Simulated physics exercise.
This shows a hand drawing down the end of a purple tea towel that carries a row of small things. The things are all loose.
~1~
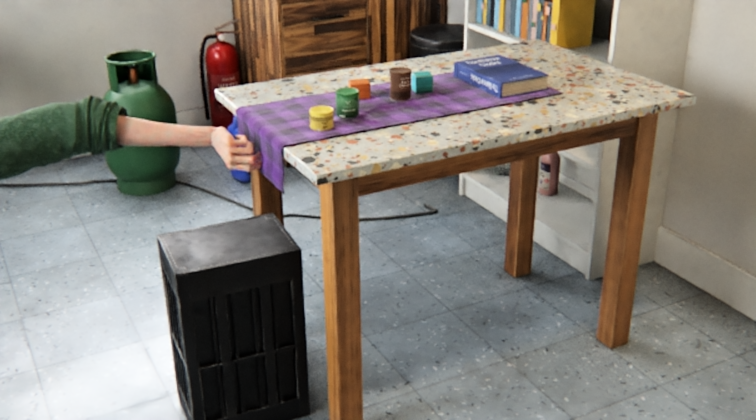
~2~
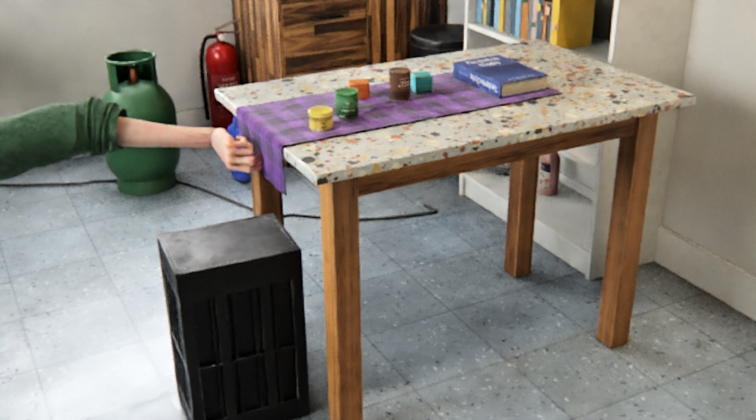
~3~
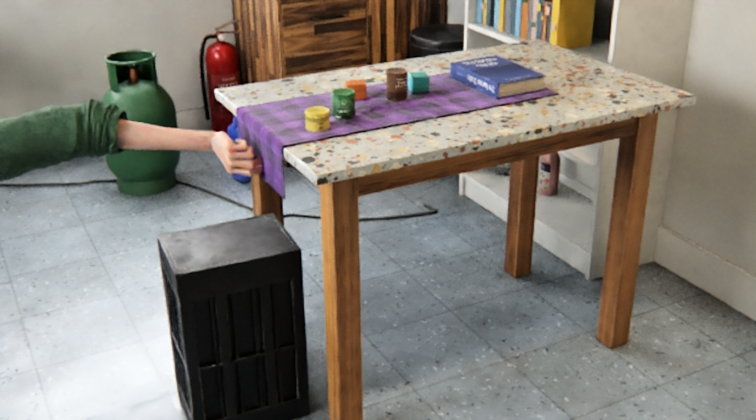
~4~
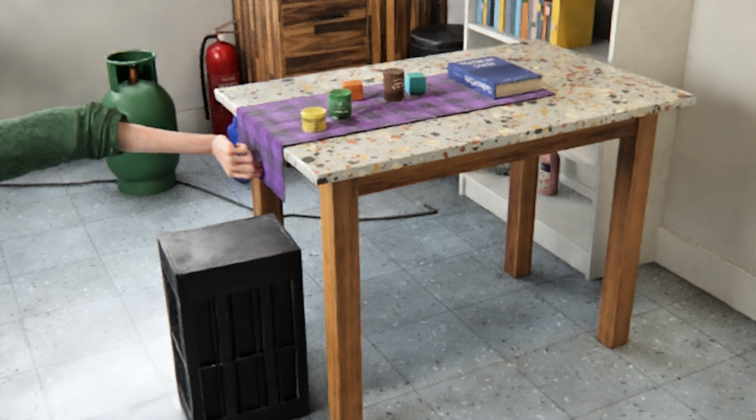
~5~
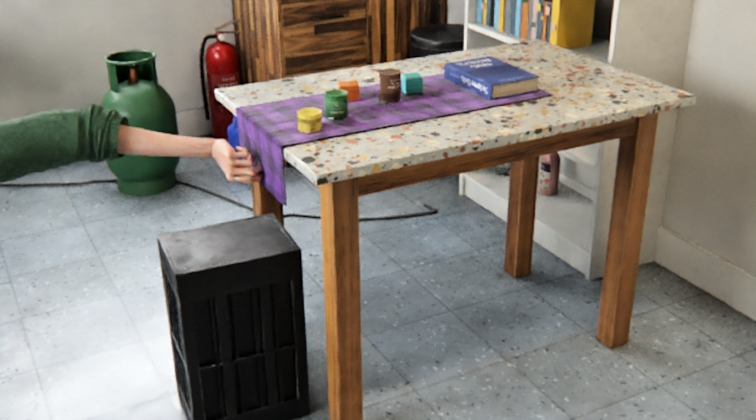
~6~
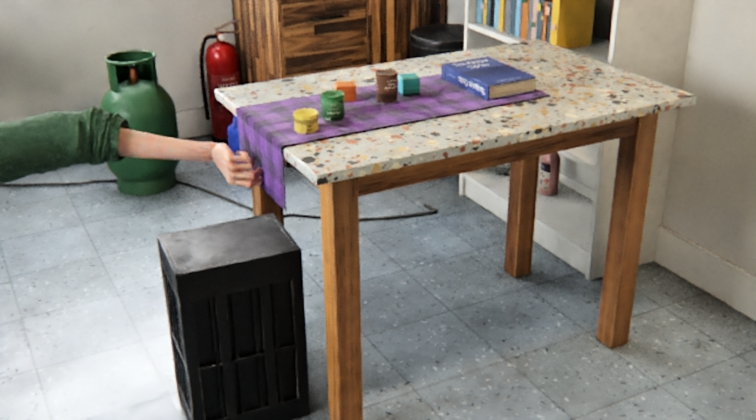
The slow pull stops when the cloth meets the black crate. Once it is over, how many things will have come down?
Well, the number that leaves the top comes to exactly one there.
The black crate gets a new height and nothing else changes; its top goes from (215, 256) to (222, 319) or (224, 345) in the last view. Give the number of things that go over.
Counts: 3, 4.
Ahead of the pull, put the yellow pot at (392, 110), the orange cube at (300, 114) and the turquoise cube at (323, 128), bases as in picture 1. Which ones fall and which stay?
The yellow pot? It stays where it is. The orange cube tips off, and the turquoise cube tips off.
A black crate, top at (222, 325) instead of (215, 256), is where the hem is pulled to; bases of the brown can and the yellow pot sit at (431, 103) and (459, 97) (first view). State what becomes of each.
The brown can ends up still on top and the yellow pot ends up still on top.
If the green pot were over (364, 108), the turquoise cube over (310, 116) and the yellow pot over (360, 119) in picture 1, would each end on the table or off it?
First the green pot: It is still up there. Next the turquoise cube: It ends off the top. Last the yellow pot: It is still up there.
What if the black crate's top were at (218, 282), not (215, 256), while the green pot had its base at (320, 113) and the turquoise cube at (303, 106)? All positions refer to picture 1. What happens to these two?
The green pot does not stay aboard, and the turquoise cube does not stay aboard.
Soon after, hem near (263, 220); all still up.
After that, hem on the crate; yellow pot gone.
In the end, hem on the crate; yellow pot gone. It carries off one.
